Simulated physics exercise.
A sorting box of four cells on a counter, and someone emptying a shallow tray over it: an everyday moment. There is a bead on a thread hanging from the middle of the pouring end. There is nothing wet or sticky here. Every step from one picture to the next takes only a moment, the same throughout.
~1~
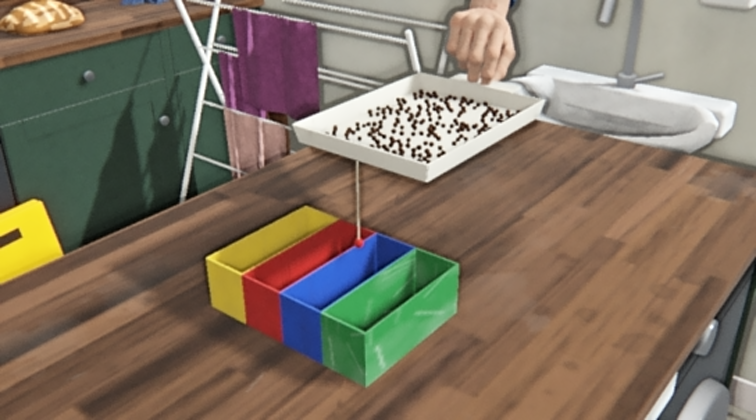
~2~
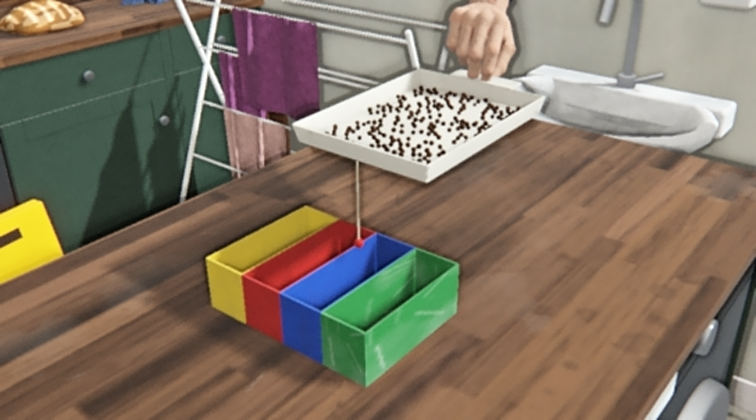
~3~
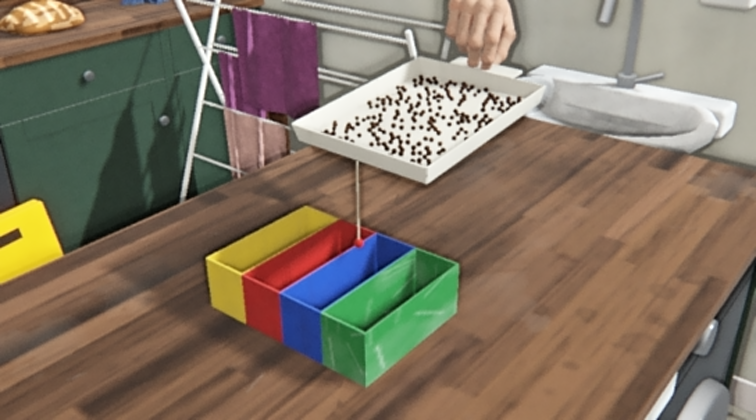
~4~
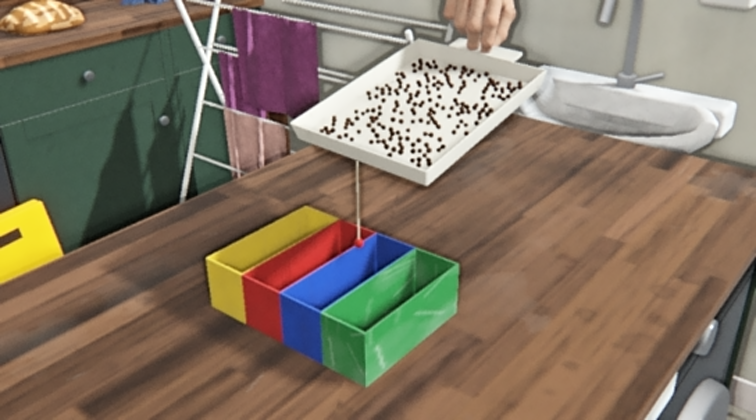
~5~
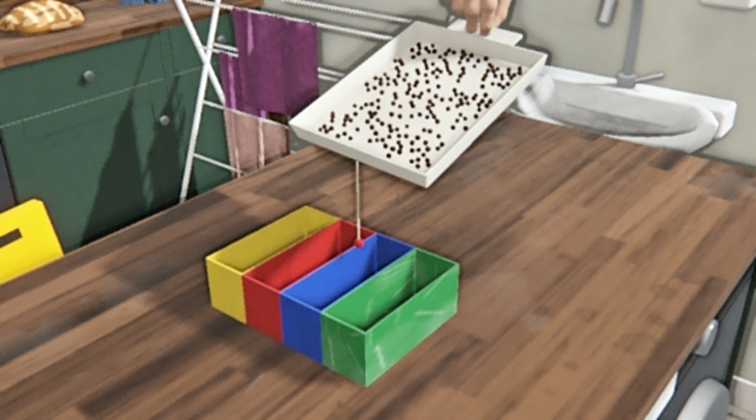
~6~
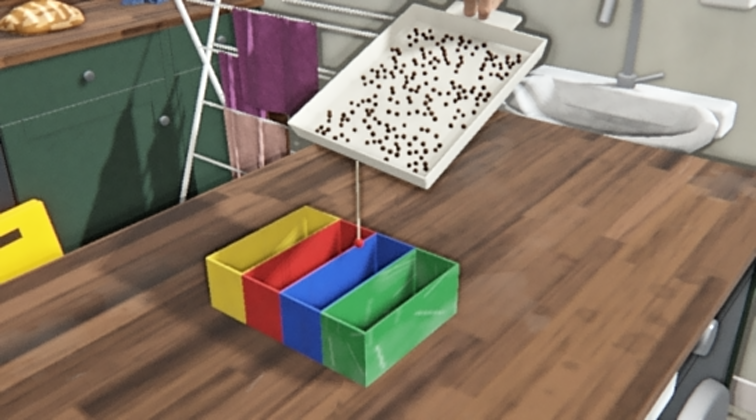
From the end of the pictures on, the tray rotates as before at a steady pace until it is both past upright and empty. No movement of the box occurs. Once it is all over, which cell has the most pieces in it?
The green cell.
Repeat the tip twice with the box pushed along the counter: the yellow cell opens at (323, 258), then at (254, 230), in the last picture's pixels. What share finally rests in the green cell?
About 0 and 40 per cent.
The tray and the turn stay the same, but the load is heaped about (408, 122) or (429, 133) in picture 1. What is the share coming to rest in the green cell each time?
Close to 60 and close to 70 per cent.
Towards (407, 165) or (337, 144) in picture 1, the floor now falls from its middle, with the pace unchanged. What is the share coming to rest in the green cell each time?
For the first it's near 80 %, for the second near 0 %.
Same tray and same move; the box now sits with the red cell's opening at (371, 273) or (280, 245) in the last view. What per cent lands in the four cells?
First some 100, then 40 per cent.
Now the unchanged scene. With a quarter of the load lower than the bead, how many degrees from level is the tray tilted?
Close to 95° of tilt at that moment.
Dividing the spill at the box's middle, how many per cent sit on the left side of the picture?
20 %, near enough.
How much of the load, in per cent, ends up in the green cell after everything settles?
Result: Close to 60 in a hundred.
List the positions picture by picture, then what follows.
Corners of the pouring end near (299, 124) and (427, 162), level; middle of the load near (423, 121), allspice berries; bead on its thread near (359, 243); yellow cell near (226, 286); red cell near (263, 304); blue cell near (302, 323); green cell near (344, 344), in the first picture.
Corners of the pouring end near (299, 124) and (427, 163), level; middle of the load near (423, 119), in the second picture.
Corners of the pouring end near (298, 123) and (426, 165), tipped barely, lowest at the right corner; middle of the load near (423, 112), in the third picture.
Corners of the pouring end near (297, 122) and (426, 168), tipped a little, lowest at the right corner; middle of the load near (423, 102), in the fourth picture.
Corners of the pouring end near (295, 121) and (425, 171), tipped clearly, lowest at the right corner; middle of the load near (422, 93), in the fifth picture.
Corners of the pouring end near (294, 121) and (424, 174), tipped clearly, lowest at the right corner; middle of the load near (419, 87), near two thirds on the move; yellow cell near (226, 286); red cell near (263, 304); blue cell near (302, 323); green cell near (344, 344), in the sixth picture.
Shortly afterwards, tray tipped steeply; the bulk on the tray; only a few in the green cell; near a quarter falling or outside the box.
Next, tray tipped past a quarter turn; near half on the tray; near a quarter in the green cell; a little in the blue cell; only a few in the red cell; near a quarter falling or outside the box.
Some moments later, tray tipped past a quarter turn; near half in the green cell; near a quarter in the blue cell; only a few in the red cell; only a few in the yellow cell; near a quarter falling or outside the box.
In the end, tray tipped past a quarter turn; near half in the green cell; near a quarter in the blue cell; only a few in the red cell; only a few in the yellow cell; near a quarter outside the box.
